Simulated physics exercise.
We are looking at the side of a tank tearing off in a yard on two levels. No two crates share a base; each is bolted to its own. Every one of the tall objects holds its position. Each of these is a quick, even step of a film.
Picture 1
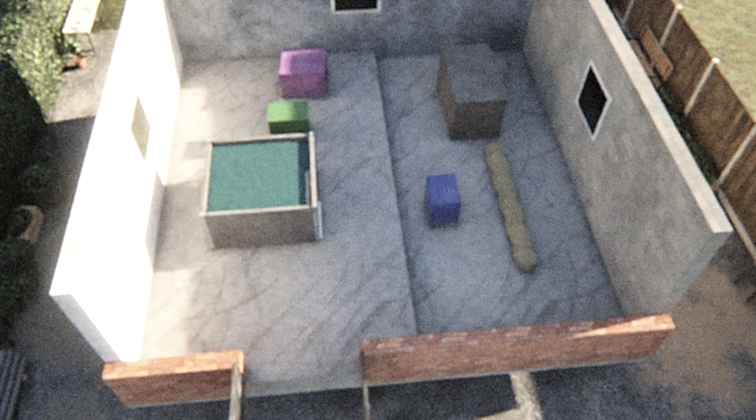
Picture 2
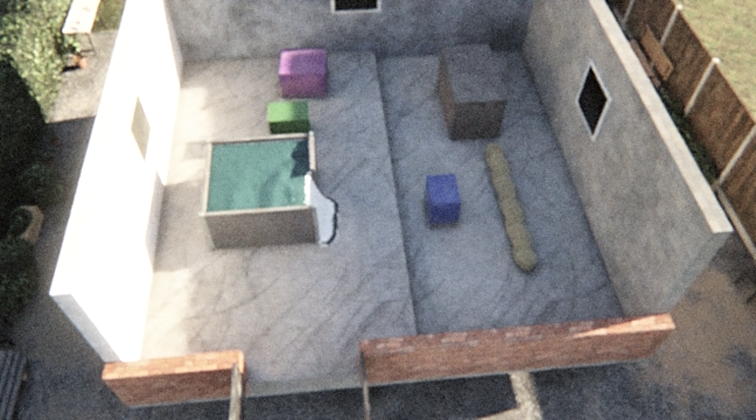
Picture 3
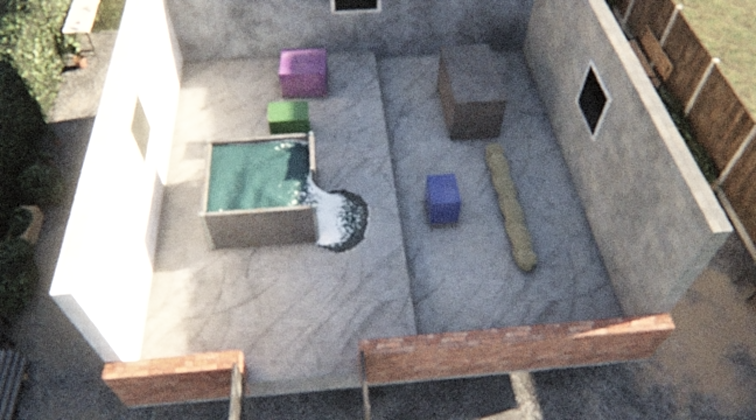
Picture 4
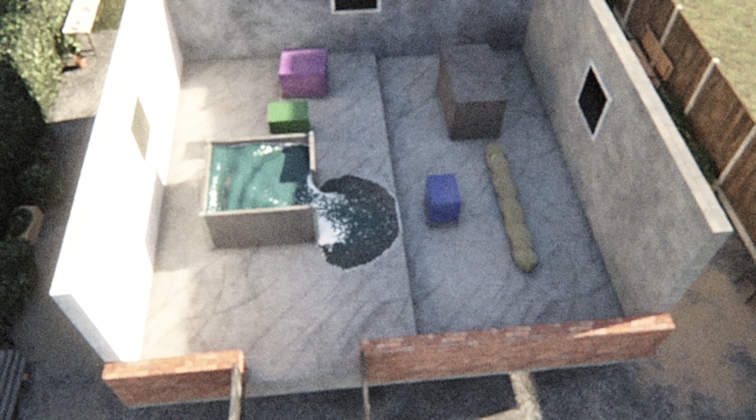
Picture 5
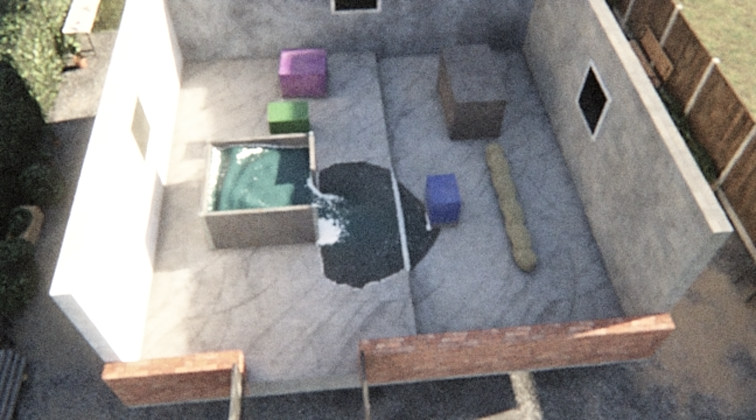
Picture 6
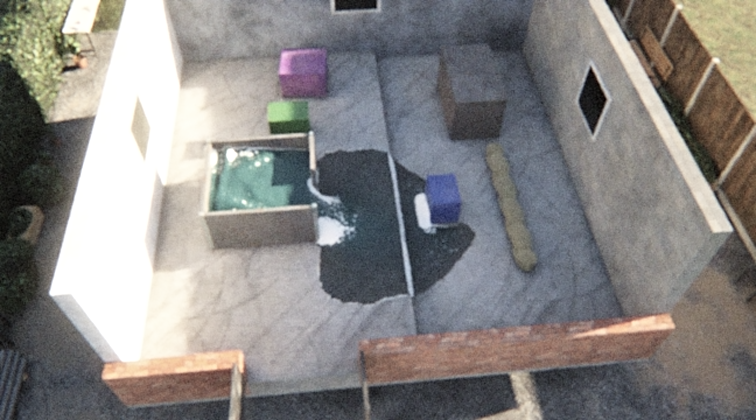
At first, still green water fills a square tank in a walled yard scattered with coloured crates. Then water pours through the tank's right side, foaming and spreading across the floor in a dark pool. The pool crosses the step line and runs rightward around the blue crate, while the crates stay put.
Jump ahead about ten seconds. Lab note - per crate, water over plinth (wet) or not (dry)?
Purple crate: Dry; blue crate: Wet; green crate: Dry.
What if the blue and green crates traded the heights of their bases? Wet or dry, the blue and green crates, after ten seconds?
The blue crate is reached and the green crate is not reached.
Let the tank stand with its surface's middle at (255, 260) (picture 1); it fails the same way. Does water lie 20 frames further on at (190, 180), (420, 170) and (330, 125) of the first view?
Untouched, submerged, untouched.
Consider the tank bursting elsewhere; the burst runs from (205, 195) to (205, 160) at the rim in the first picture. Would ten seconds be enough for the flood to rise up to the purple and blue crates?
Observed: Purple crate is doused; blue crate stays clear.
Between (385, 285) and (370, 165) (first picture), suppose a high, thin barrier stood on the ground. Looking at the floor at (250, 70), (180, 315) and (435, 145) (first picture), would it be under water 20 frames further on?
Outcome by spot, in order - unwatered, unwatered, unwatered.
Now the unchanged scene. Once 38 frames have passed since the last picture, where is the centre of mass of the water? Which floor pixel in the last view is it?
It's close to (438, 194).
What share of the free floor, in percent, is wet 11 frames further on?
About 35 per cent.
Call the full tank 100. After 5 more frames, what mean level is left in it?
Some 60 per cent.
A moment on, water covers 25 % of the floor; the purple crate not reached, the blue crate water round its plinth, the green crate water round its plinth.
Next, water covers 35 % of the floor; the purple crate not reached, the blue crate water round its plinth, the green crate water round its plinth.
Then, water covers 45 % of the floor; the purple crate water round its plinth, the blue crate water round its plinth, the green crate water round its plinth.
Later, water covers 50 % of the floor; the purple crate water round its plinth, the blue crate water round its plinth, the green crate water round its plinth.
In the end, water covers 50 % of the floor; the purple crate stayed above the water, the blue crate was topped, the green crate stayed above the water.
